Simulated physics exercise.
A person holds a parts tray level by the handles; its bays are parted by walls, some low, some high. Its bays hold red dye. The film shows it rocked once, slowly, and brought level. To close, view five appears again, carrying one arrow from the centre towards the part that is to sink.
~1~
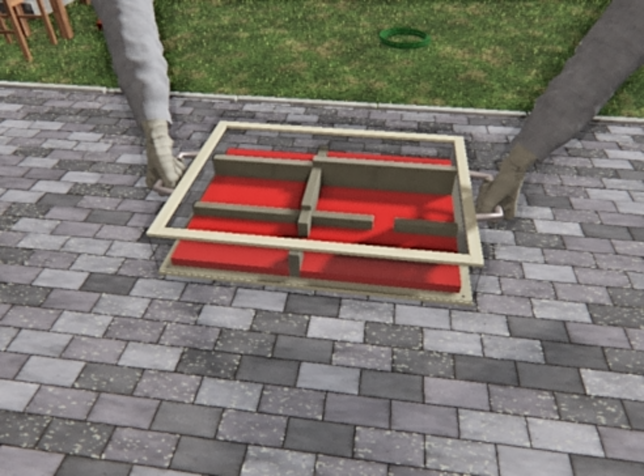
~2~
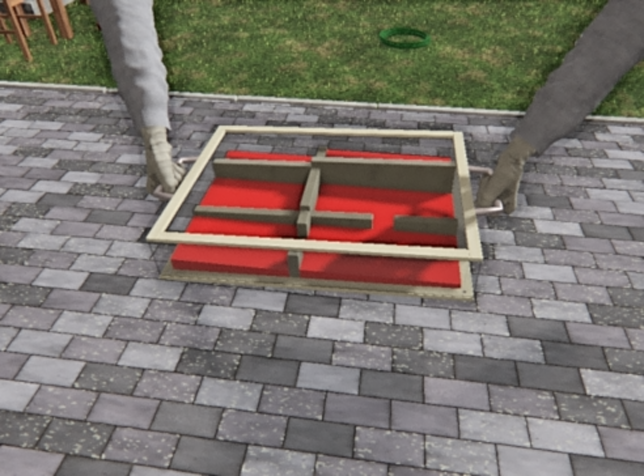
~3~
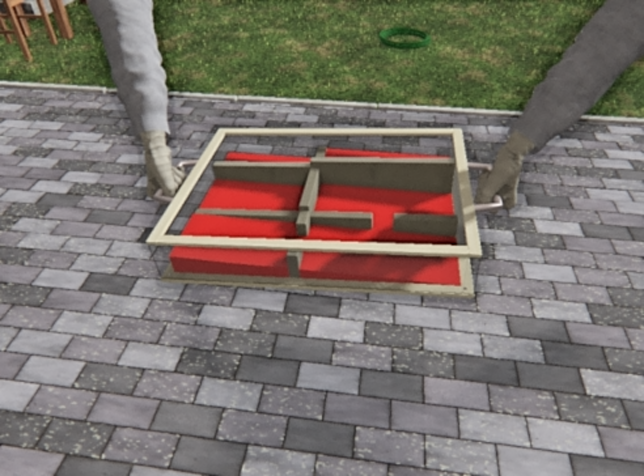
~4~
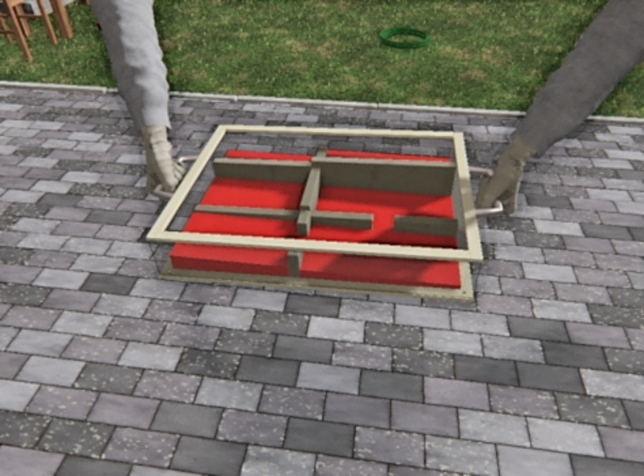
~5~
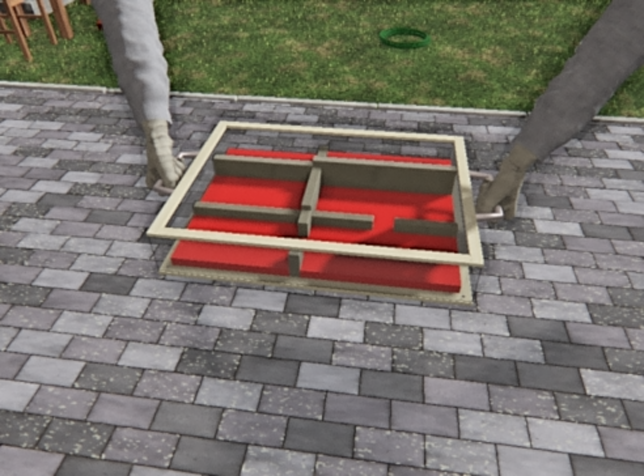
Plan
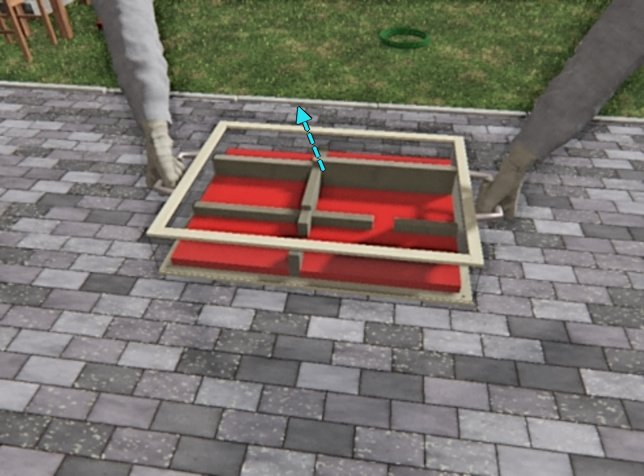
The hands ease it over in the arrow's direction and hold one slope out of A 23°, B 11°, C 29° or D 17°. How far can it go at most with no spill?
Tilt D just does it.
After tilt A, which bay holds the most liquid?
It is the back left one.
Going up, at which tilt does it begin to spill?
A.
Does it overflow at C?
Yes.
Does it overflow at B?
No.
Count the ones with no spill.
Two of the four.
The tray is level; deepest in the back right bay, at (385, 167), shallowest in the centre right.
Tipped about 2° down to the left; no wall is crossed.
Tipped about 4° down to the left; no wall is crossed.
Tipped about 2° down to the left; no wall is crossed.
The tray is level; deepest in the back right bay, at (385, 167), shallowest in the centre right.
The arrow ends at (300, 112).
If A is chosen, about 4 % goes over the rim.
If B is chosen, nothing spills; the back right bay holds the most.
If C is chosen, about 29 % goes over the rim.
If D is chosen, nothing spills; the centre left bay holds the most.
